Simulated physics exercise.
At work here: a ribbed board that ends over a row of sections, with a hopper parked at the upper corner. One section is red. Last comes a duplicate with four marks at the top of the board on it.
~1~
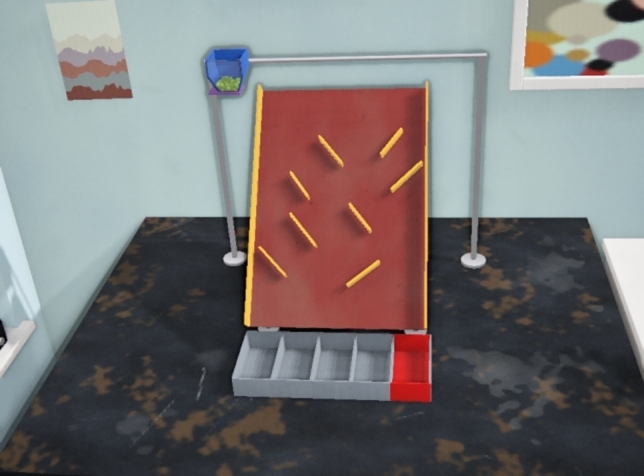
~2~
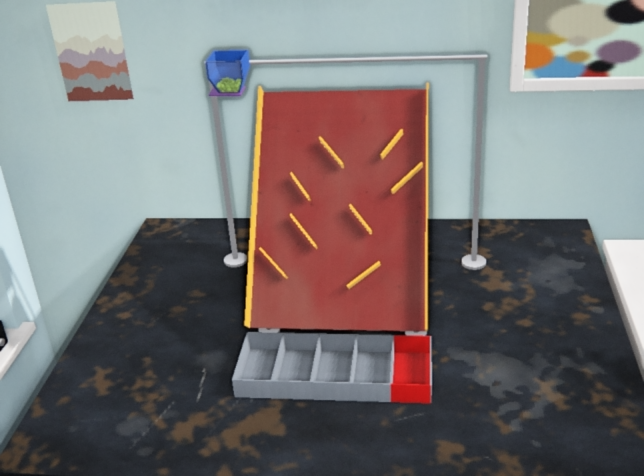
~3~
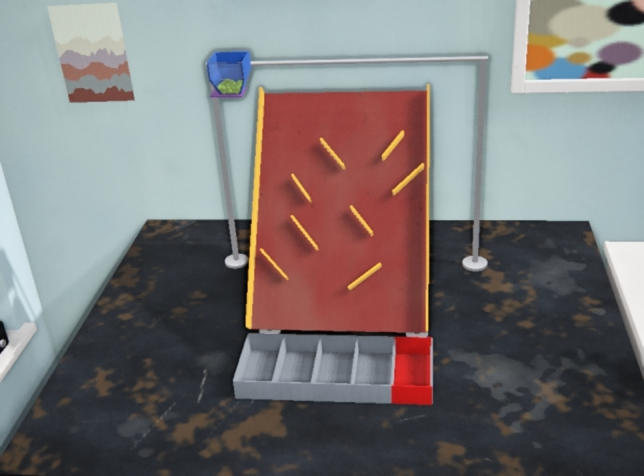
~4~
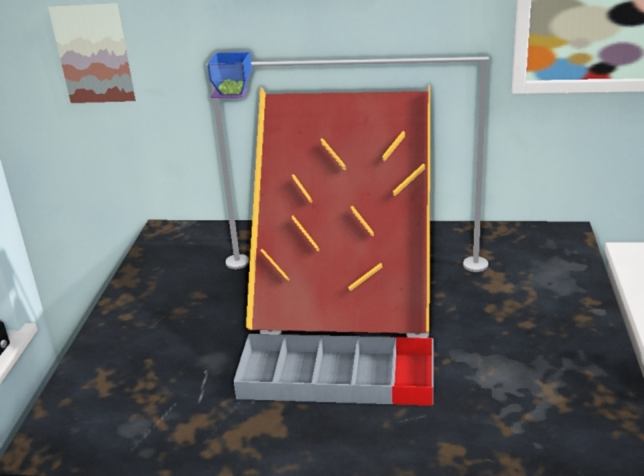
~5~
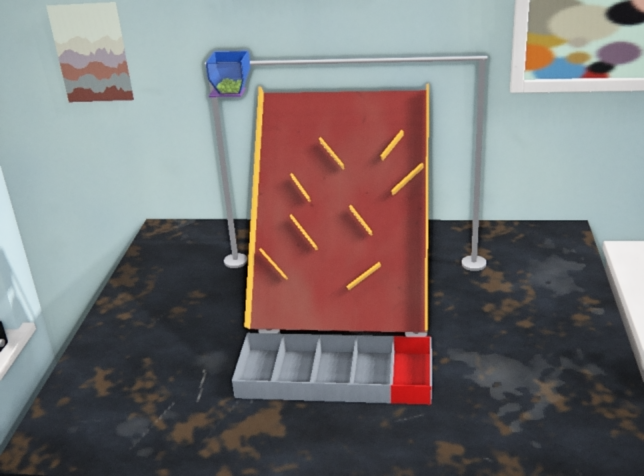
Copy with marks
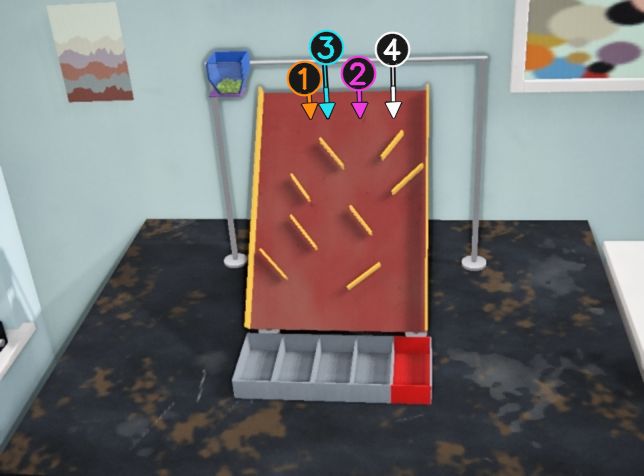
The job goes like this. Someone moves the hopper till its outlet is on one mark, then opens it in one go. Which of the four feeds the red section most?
Mark 2.
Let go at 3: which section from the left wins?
The fifth from the left.
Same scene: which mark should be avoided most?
1 it is.
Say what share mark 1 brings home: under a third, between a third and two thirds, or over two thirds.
Under a third.
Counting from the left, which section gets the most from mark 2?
The fifth from the left.
On the marked copy, mark 1 meets the board at (310, 113); mark 2 meets the board at (359, 112); mark 3 meets the board at (327, 112); mark 4 meets the board at (393, 112).
For mark 1, about a tenth in the red section, the larger part in other sections, about a tenth outside the box.
For mark 2, the larger part in the red section, about a tenth in other sections, about a tenth outside the box.
For mark 3, roughly half in the red section, roughly a third in other sections, about a tenth outside the box.
For mark 4, roughly two thirds in the red section, roughly a quarter in other sections, just a few held on the board, just a few outside the box.
